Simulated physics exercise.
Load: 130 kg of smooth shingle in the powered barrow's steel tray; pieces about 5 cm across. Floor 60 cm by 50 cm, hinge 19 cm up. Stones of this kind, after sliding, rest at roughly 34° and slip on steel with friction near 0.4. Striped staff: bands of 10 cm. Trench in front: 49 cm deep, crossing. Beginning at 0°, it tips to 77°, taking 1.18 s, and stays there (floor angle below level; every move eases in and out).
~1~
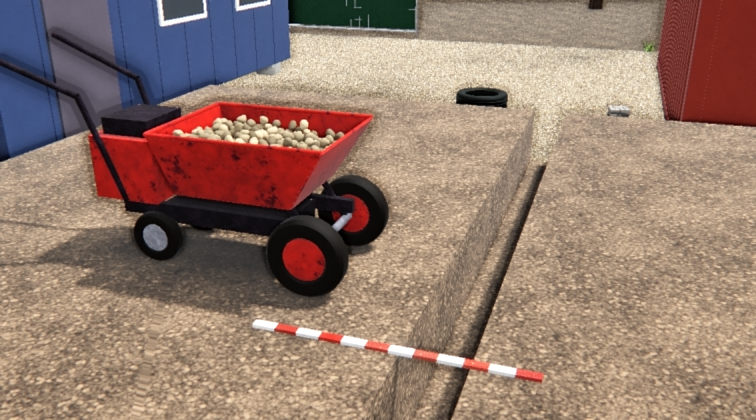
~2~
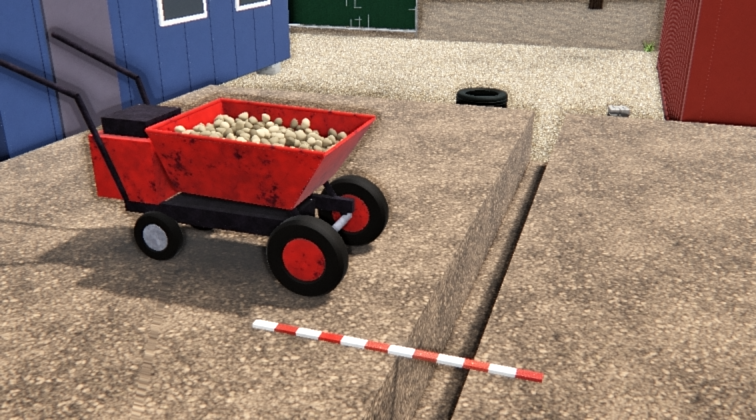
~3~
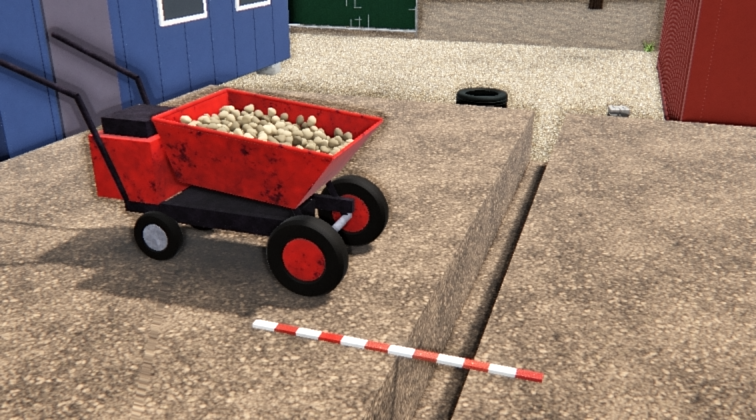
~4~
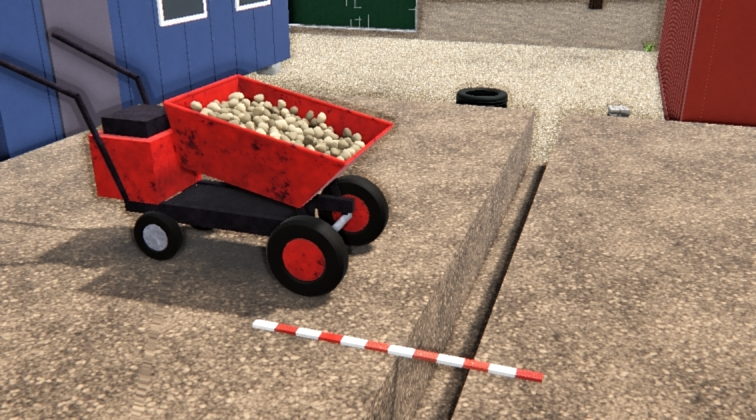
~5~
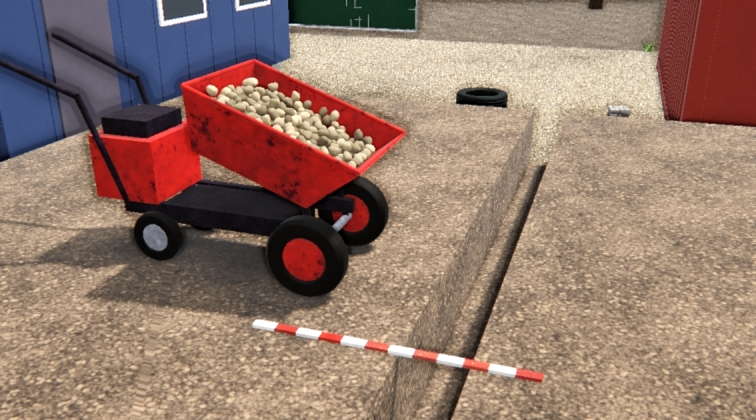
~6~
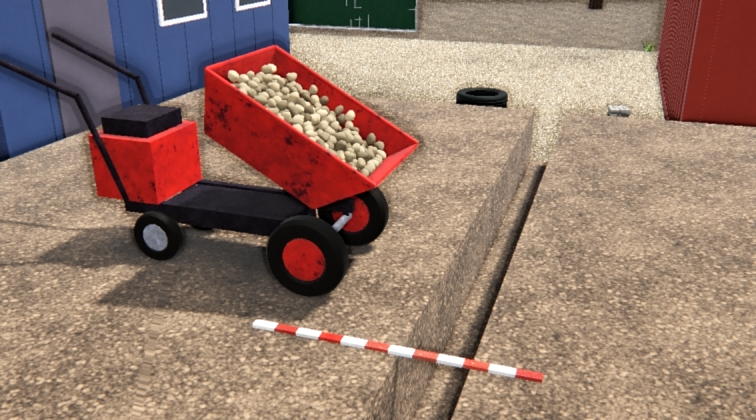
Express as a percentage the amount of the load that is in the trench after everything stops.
The amount is close to 76 per cent of the load.
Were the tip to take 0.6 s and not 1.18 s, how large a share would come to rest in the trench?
50 %.
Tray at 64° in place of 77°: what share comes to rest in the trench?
Near 70 per cent then.
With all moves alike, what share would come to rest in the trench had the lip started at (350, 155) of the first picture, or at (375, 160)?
From the first place around 45 per cent, from the other around 20.
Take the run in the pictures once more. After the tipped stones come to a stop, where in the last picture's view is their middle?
Roughly (476, 358), I'd say.
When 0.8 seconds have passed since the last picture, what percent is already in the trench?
Something like 40 in a hundred.
Then, 0.4 s after the last picture the floor is at 65°, 100 % in the tray; the foremost stones are at (433, 216).
Then, 0.8 s after the last picture the floor is at 77°, 42 % in the tray, 42 % in the trench, 15 % past the trench; the foremost stones are at (561, 284).
Then, 1.1 s after the last picture the floor is at 77°, 12 % in the tray, 64 % in the trench, 24 % past the trench; the foremost stones are at (681, 322).
Then, 3.1 s after the last picture the floor is at 77°, 0 % in the tray, 76 % in the trench, 24 % past the trench; the foremost stones are past the picture's edge.
